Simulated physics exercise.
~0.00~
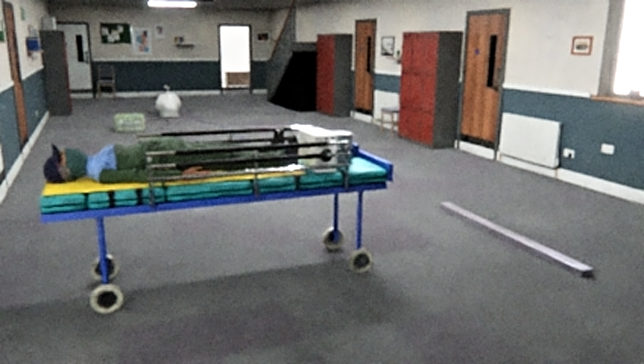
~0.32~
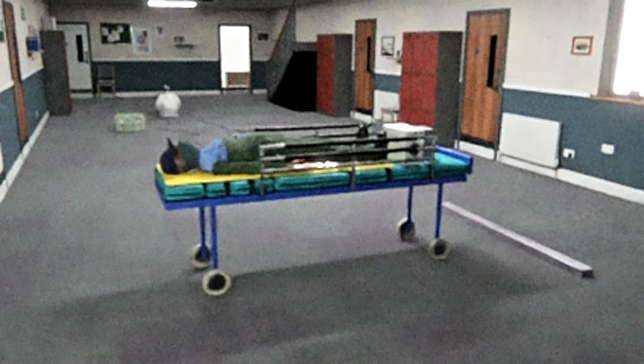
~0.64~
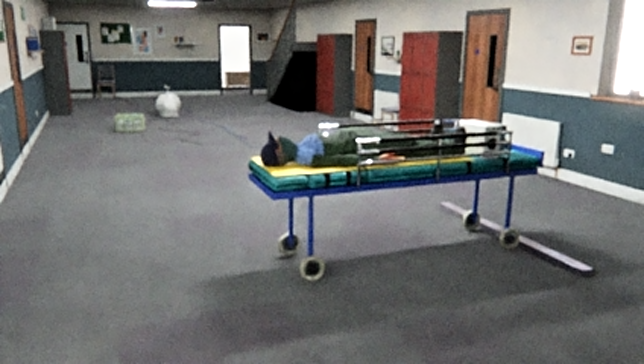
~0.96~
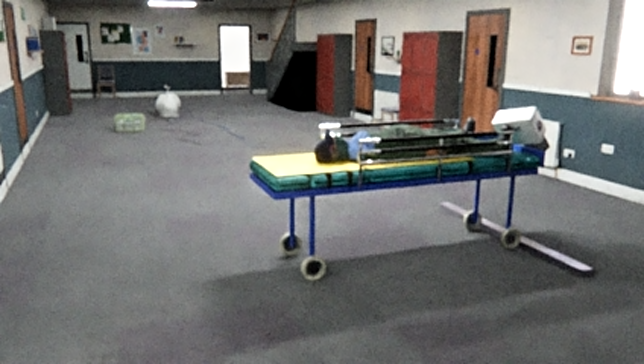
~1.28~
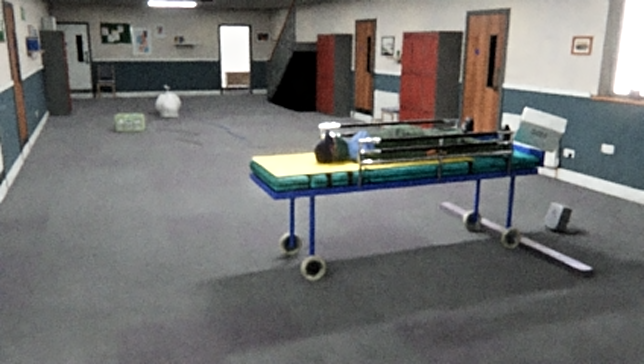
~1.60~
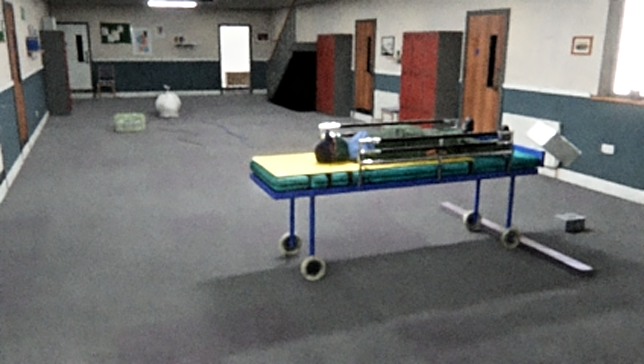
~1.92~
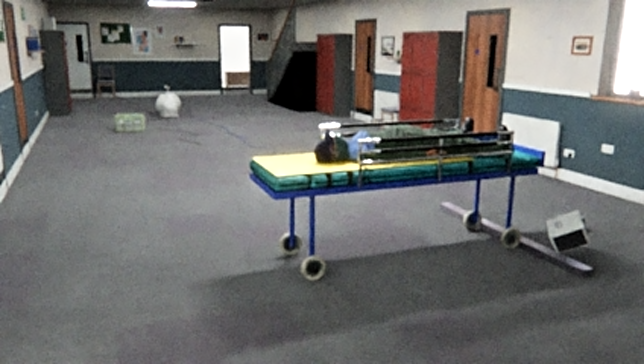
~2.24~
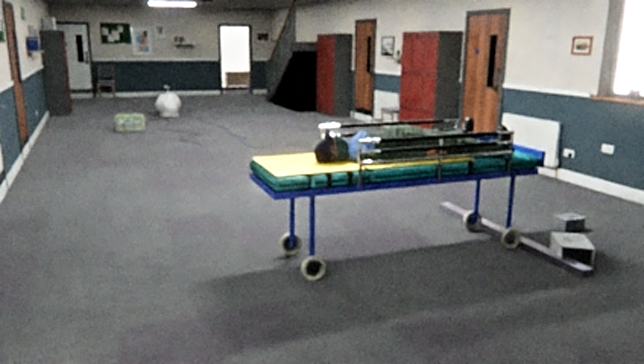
The footage shows a person lying on a wheeled trolley that rolls right across a large room and stops abruptly. The person slides toward the foot end but stays aboard, while a small grey box and then a white monitor drop off the right end onto the floor.
